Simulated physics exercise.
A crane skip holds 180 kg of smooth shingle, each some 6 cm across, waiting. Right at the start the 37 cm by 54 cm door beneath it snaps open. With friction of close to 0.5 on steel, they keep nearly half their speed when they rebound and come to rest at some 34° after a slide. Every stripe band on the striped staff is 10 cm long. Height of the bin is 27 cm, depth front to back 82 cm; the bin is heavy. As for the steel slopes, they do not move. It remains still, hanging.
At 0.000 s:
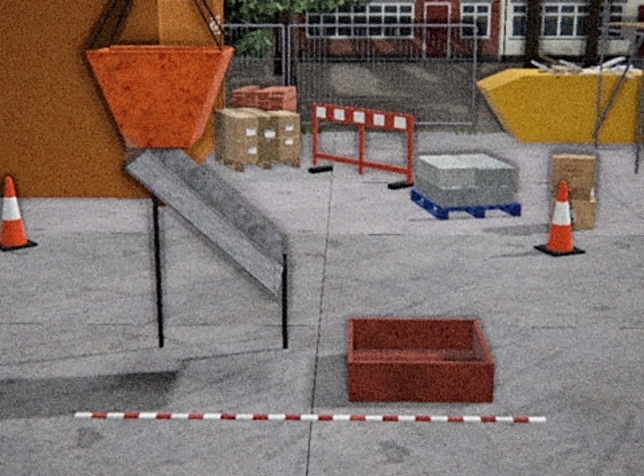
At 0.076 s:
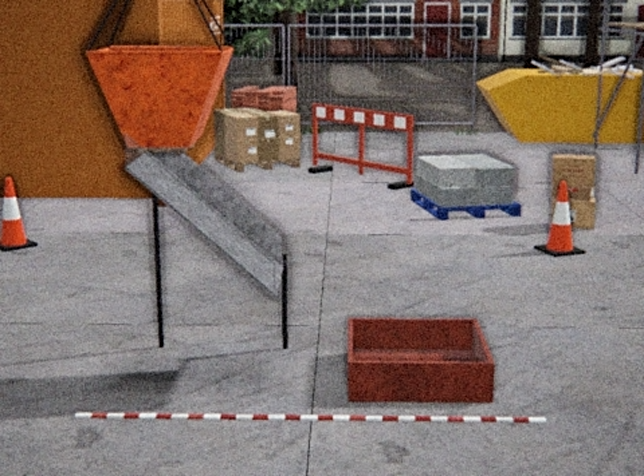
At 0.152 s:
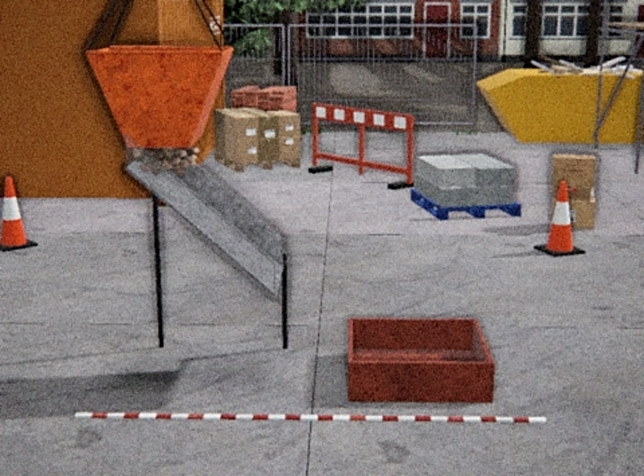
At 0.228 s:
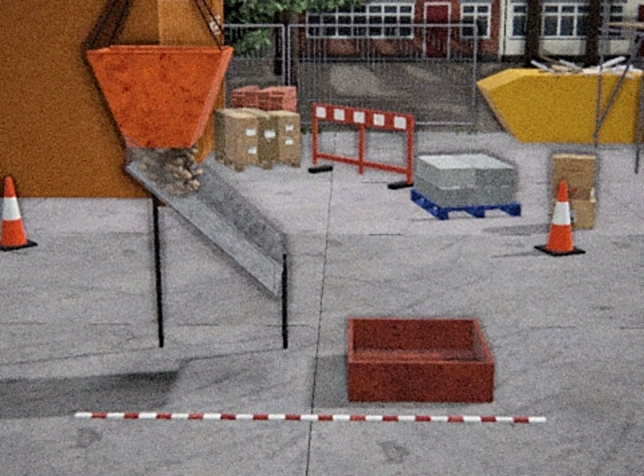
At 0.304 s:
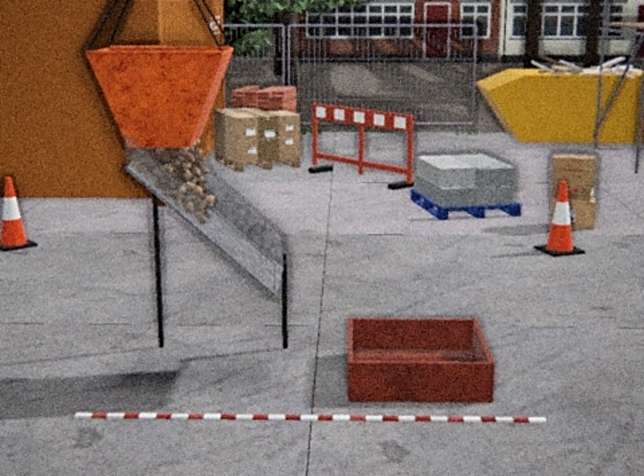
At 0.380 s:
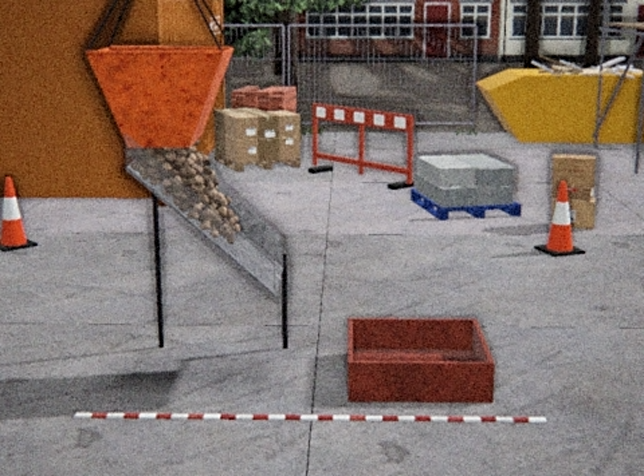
Small brown stones pour from an orange skip and slide down a sloping steel chute.
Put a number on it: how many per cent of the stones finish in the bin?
Around 29 per cent finish in the bin.
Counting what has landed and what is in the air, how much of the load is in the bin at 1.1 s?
About 15 per cent of it.
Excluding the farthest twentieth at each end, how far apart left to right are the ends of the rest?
The stretch runs about 140 cm.
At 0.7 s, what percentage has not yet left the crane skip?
Near 5 % is still in there.
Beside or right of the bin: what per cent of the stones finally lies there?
Approximately 5 in a hundred, give or take.
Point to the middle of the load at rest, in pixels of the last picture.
Around (331, 366).
After 0.7 s, 3 % in the crane skip, 74 % on the steel, 23 % falling or lying left of the bin; the stones farthest right are at (352, 352).
After 1.1 s, 0 % in the crane skip, 30 % on the steel, 56 % falling or lying left of the bin, 14 % falling or lying in the bin, 1 % falling or lying beside or right of the bin; the stones farthest right are at (464, 360).
After 1.7 s, 0 % in the crane skip, 69 % falling or lying left of the bin, 29 % falling or lying in the bin, 2 % falling or lying beside or right of the bin; the stones farthest right are at (511, 384).
After 2.6 s, 0 % in the crane skip, 68 % falling or lying left of the bin, 29 % falling or lying in the bin, 3 % falling or lying beside or right of the bin; the stones farthest right are at (565, 399).
After 4.5 s, 0 % in the crane skip, 68 % left of the bin, 29 % in the bin, 3 % beside or right of the bin; the stones farthest right are at (566, 399).
